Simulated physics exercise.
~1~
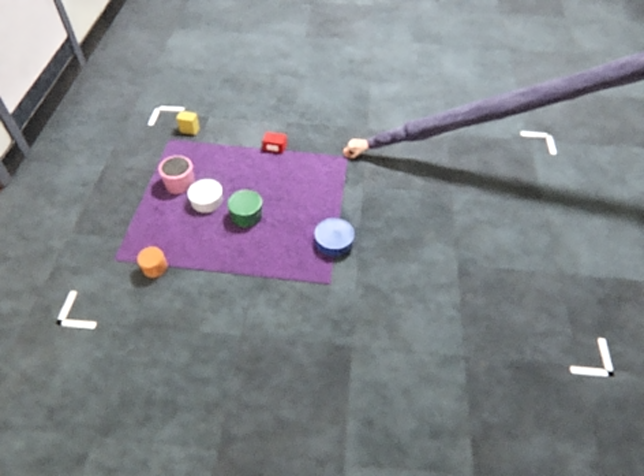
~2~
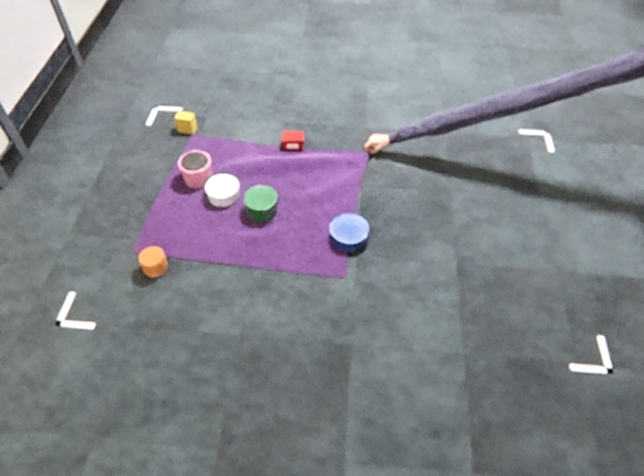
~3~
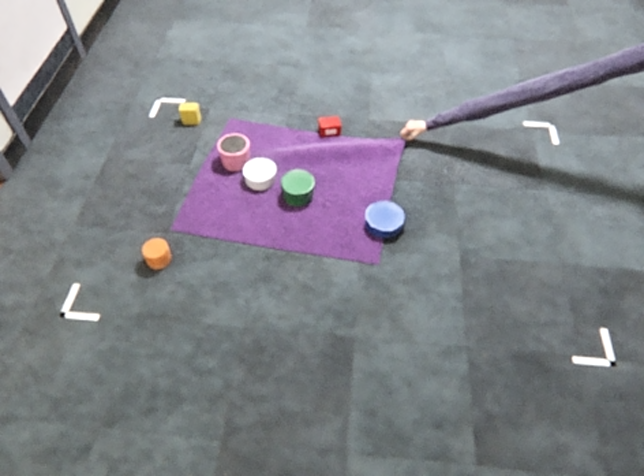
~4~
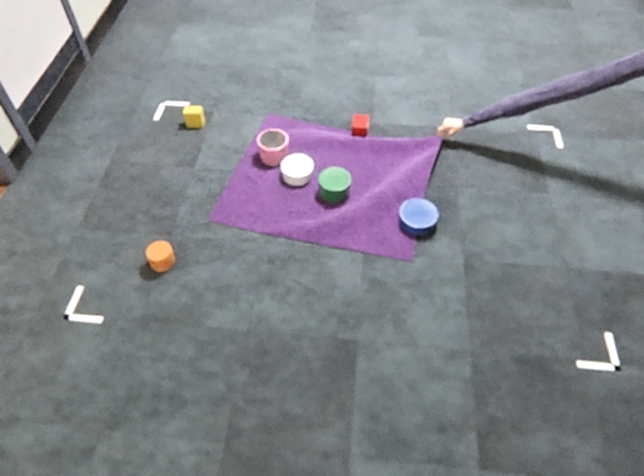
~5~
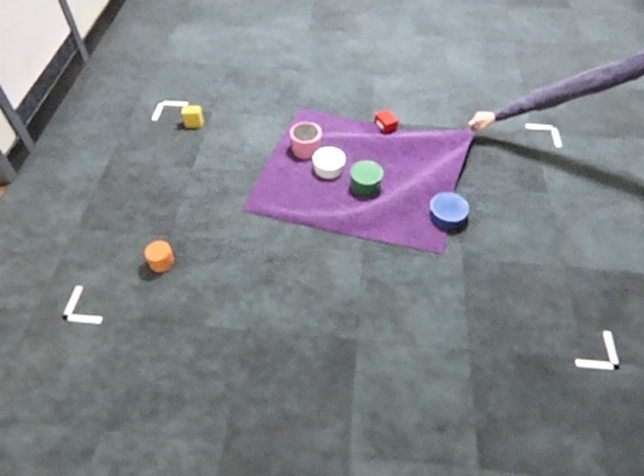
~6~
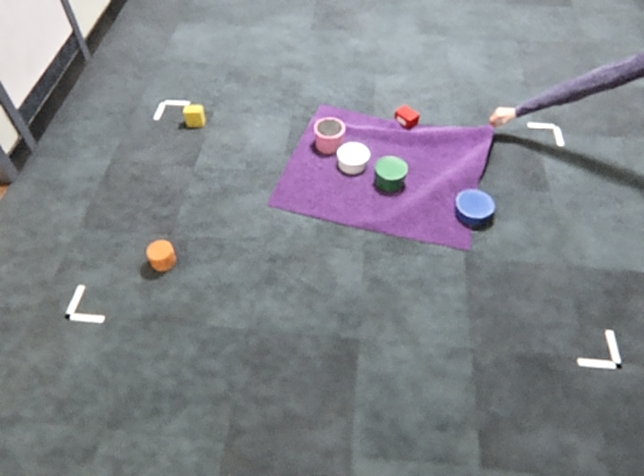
On a grey tiled floor marked with white corner tape, a hand pulled a purple cloth to the right, carrying the pink, white, green and blue containers along with the red block, while the yellow block and orange tub stayed behind on the left.
